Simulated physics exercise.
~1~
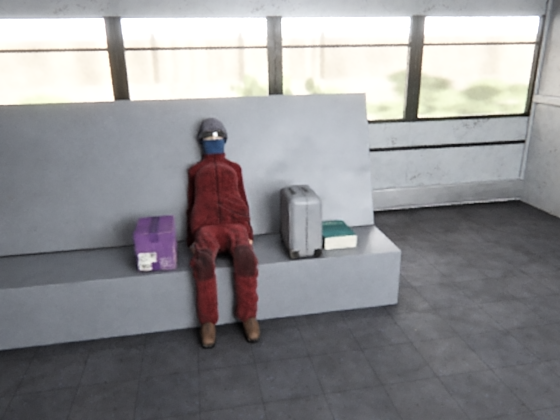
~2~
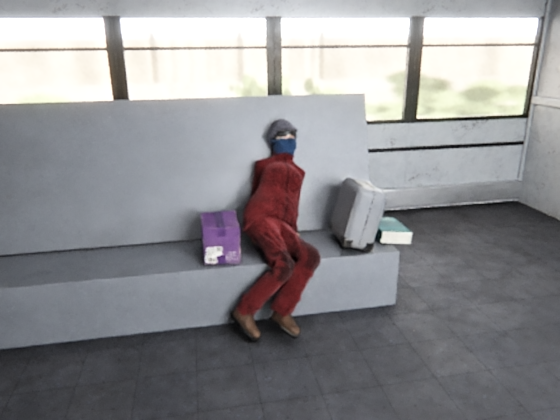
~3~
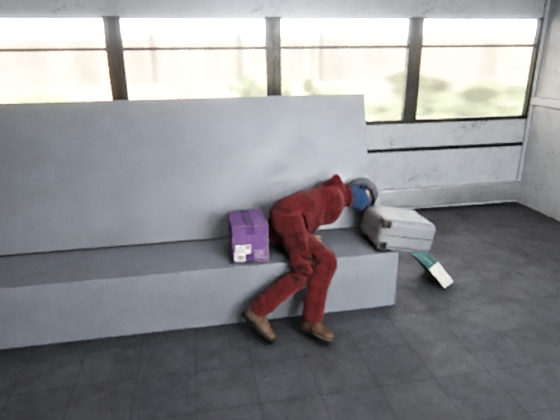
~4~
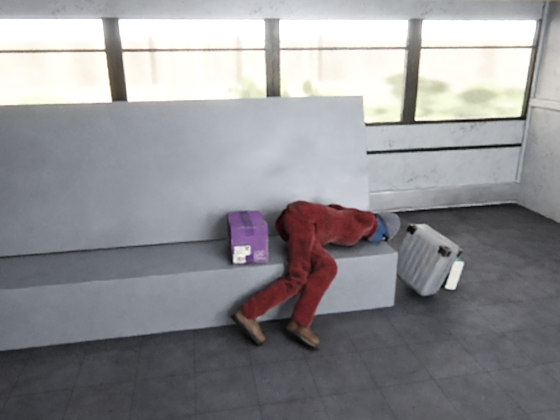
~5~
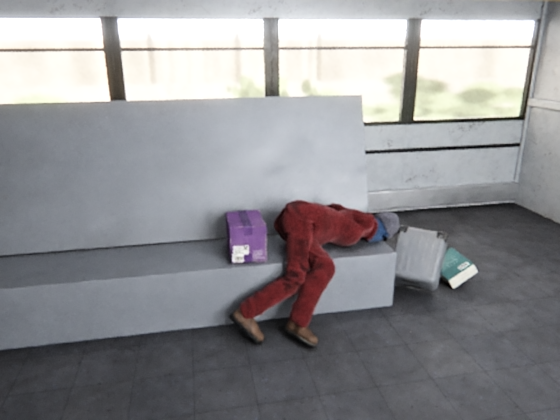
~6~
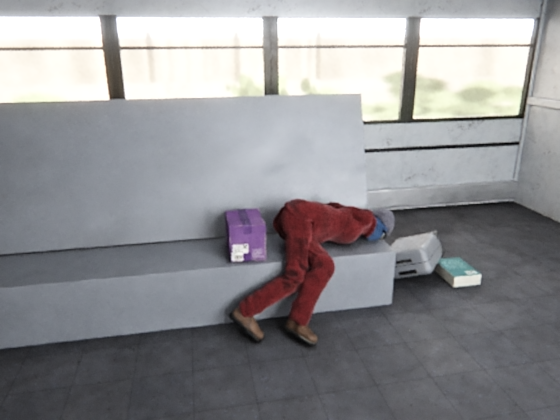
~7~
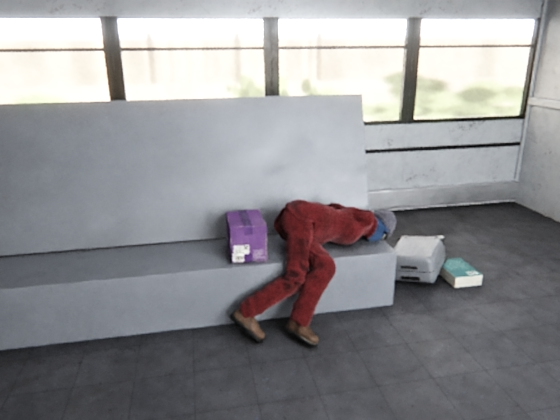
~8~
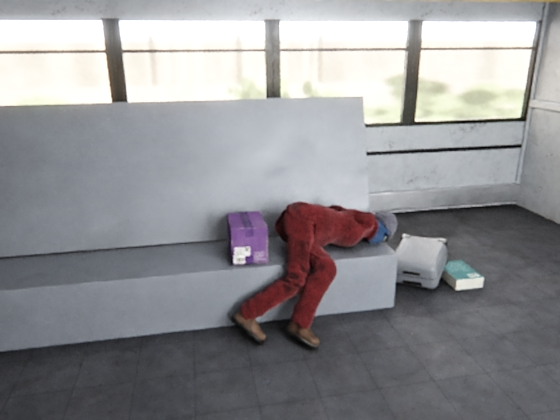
A person in red slumps right along the bench as a grey case and teal folder fall off.
